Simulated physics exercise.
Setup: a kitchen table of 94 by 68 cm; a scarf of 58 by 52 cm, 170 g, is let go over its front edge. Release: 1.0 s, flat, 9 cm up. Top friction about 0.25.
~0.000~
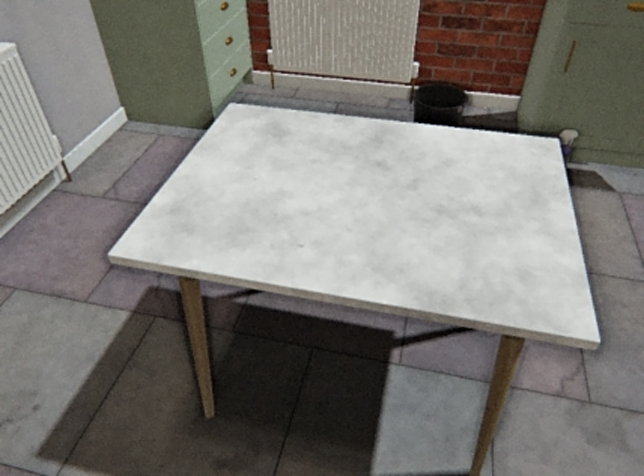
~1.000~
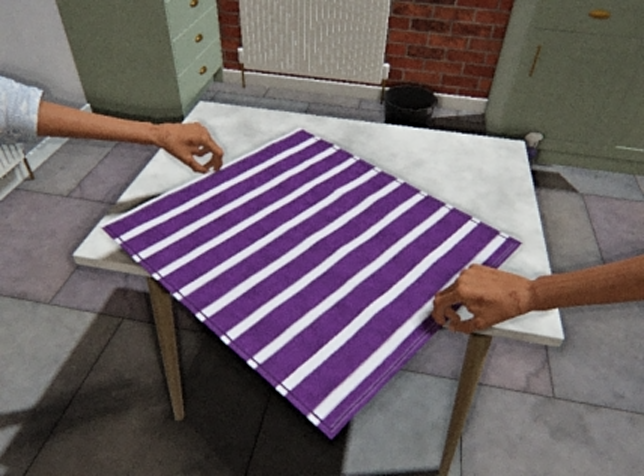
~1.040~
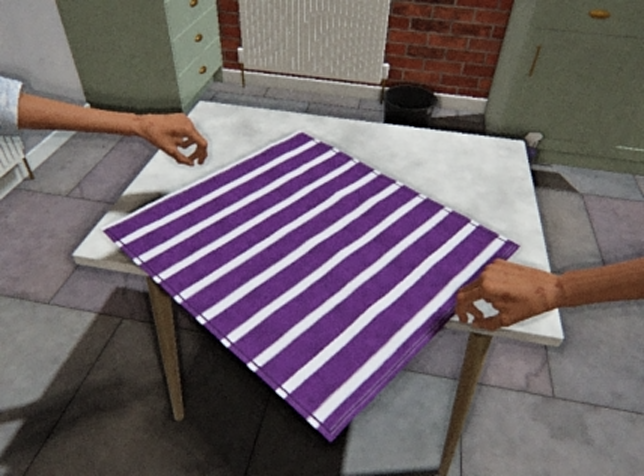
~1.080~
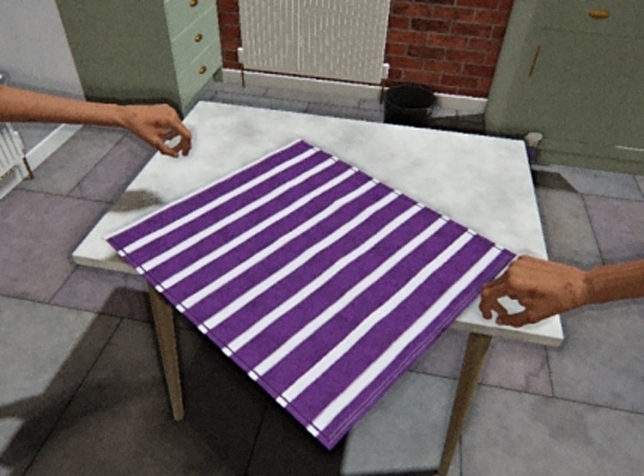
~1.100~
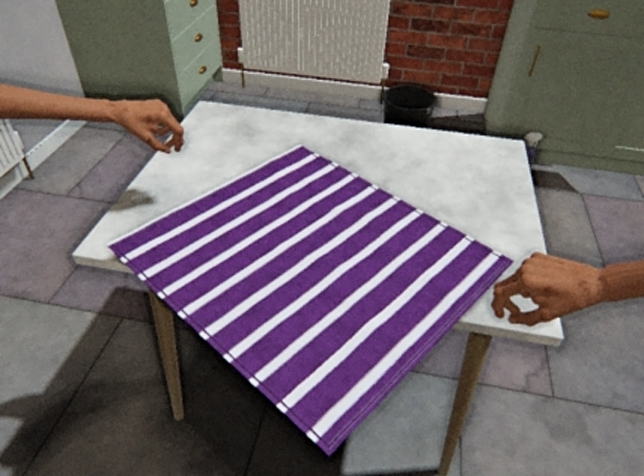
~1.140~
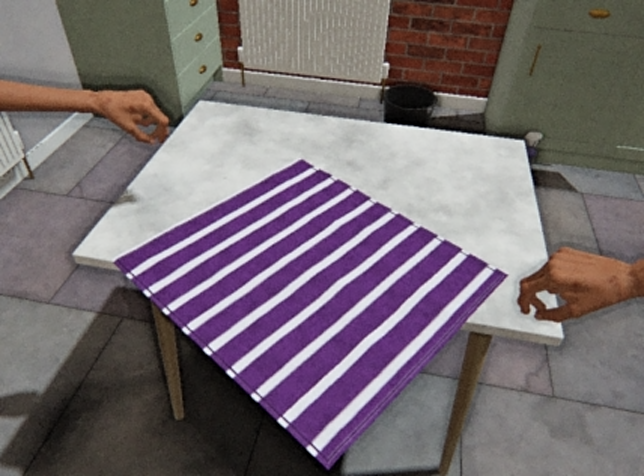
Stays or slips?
Overboard.
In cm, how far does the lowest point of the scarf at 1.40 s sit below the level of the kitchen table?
It hangs about 32 cm below the top.
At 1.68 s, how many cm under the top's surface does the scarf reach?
At that moment it reaches about 58 cm below the top.
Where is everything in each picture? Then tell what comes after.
The first frame shows the bare kitchen table.
The second frame shows scarf corners (100, 227) (300, 129) (522, 244) (331, 440).
The third frame shows scarf corners (101, 230) (300, 131).
The fourth frame shows scarf corners (104, 239) (300, 139).
The fifth frame shows scarf corners (106, 246) (300, 145).
The sixth frame shows scarf corners (112, 261) (300, 158) (508, 276) (328, 470).
By 1.4 s, 40 % of the scarf is still over the top.
By 1.7 s, 0 % of the scarf is still over the top.
By 1.9 s, 0 % of the scarf is still over the top.
By 2.2 s, 0 % of the scarf is still over the top.
By 4.4 s, 0 % of the scarf is still over the top.
